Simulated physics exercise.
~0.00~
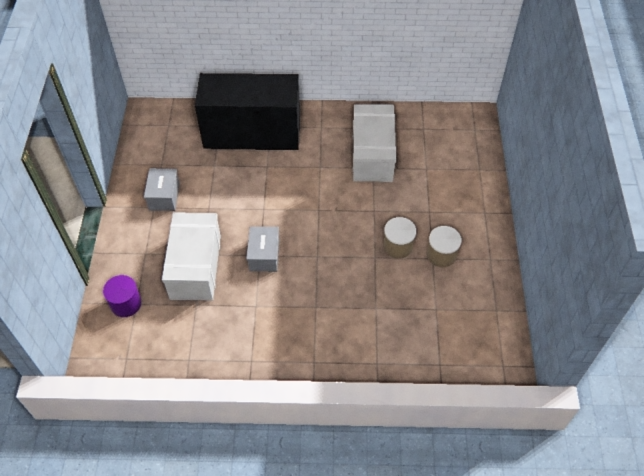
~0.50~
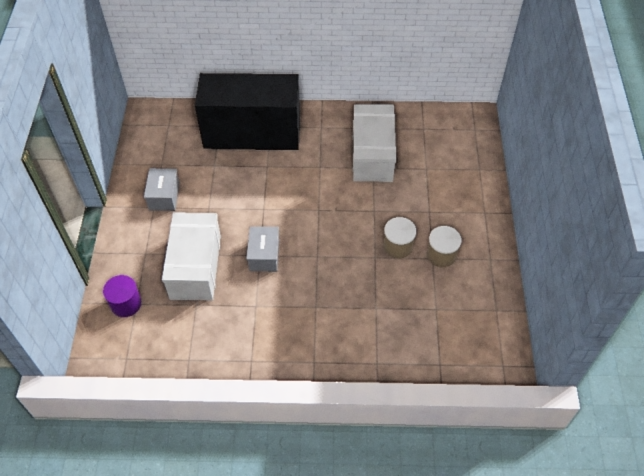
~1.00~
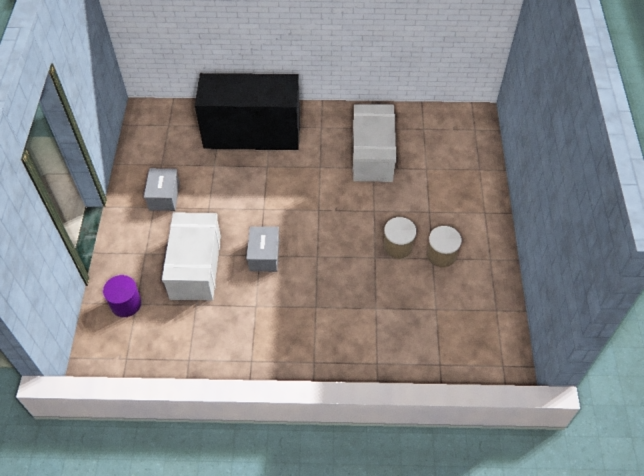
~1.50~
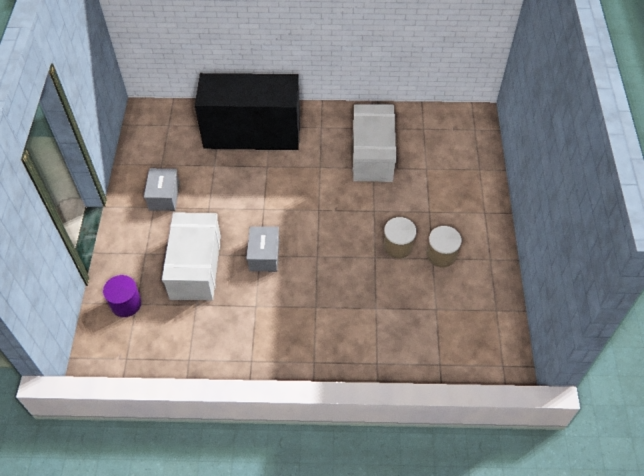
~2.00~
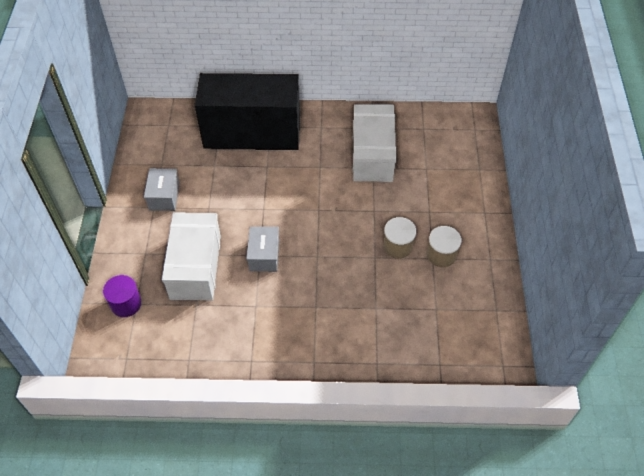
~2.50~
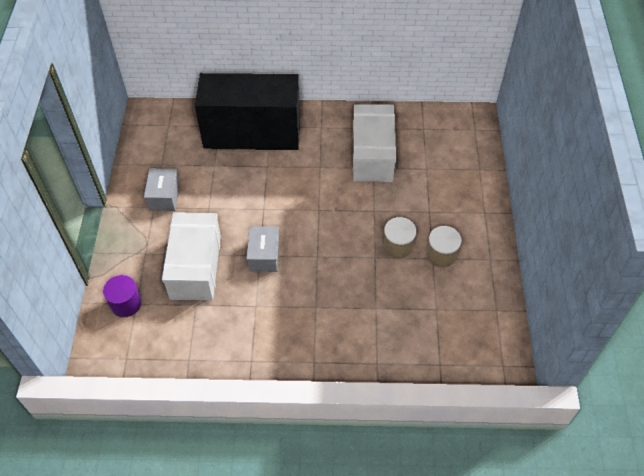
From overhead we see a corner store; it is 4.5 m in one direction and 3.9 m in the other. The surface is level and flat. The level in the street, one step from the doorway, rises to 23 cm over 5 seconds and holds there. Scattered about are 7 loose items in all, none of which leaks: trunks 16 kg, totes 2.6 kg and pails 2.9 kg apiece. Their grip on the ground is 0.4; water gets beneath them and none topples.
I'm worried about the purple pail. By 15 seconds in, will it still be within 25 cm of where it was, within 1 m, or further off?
It gets shunted a bit.
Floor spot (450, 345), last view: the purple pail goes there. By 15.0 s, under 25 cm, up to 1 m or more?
Looks like it is pushed slightly.
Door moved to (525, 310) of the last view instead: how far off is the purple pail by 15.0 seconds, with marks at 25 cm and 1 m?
I'd expect the purple pail to get swept far off.
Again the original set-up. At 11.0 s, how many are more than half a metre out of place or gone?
By my reckoning, 5.
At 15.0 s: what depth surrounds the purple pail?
Roughly 4 cm at that moment.
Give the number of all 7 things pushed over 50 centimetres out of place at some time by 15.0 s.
7.
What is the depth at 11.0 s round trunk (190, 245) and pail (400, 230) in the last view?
I'd estimate 10 cm for the first and 11 cm for the second.
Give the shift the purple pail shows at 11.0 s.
Some 20 cm from the start.
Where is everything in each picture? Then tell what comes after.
The purple pail at (120, 289) rests on the ground; 0.0 m2 under water; 0 of 7 have shifted, in the first picture.
The purple pail at (120, 289), on the bottom; 0.0 m2 under water; 0 of 7 have shifted, in the second picture.
The purple pail at (120, 289), on the bottom; water covers 0.0 m2; 0 of 7 have shifted, in the third picture.
The purple pail at (120, 289), on the bottom; water covers 0.0 m2; 0 of 7 have shifted, in the fourth picture.
The purple pail at (120, 289), on the bottom; 0.0 m2 under water; 0 of 7 have shifted, in the fifth picture.
The purple pail at (120, 289) rests on the ground; 0.3 m2 under water; 0 of 7 have shifted, in the sixth picture.
After 3.5 s the purple pail is near (120, 289), 0.0 m from its start, aground; 0 afloat.
After 6.8 s the purple pail is near (118, 303), 0.2 m from its start, aground; 1 afloat.
After 11.0 s the purple pail is near (118, 311), 0.2 m from its start, aground; 6 afloat.
After 15.0 s the purple pail is near (157, 320), 0.5 m from its start, afloat; 7 afloat.
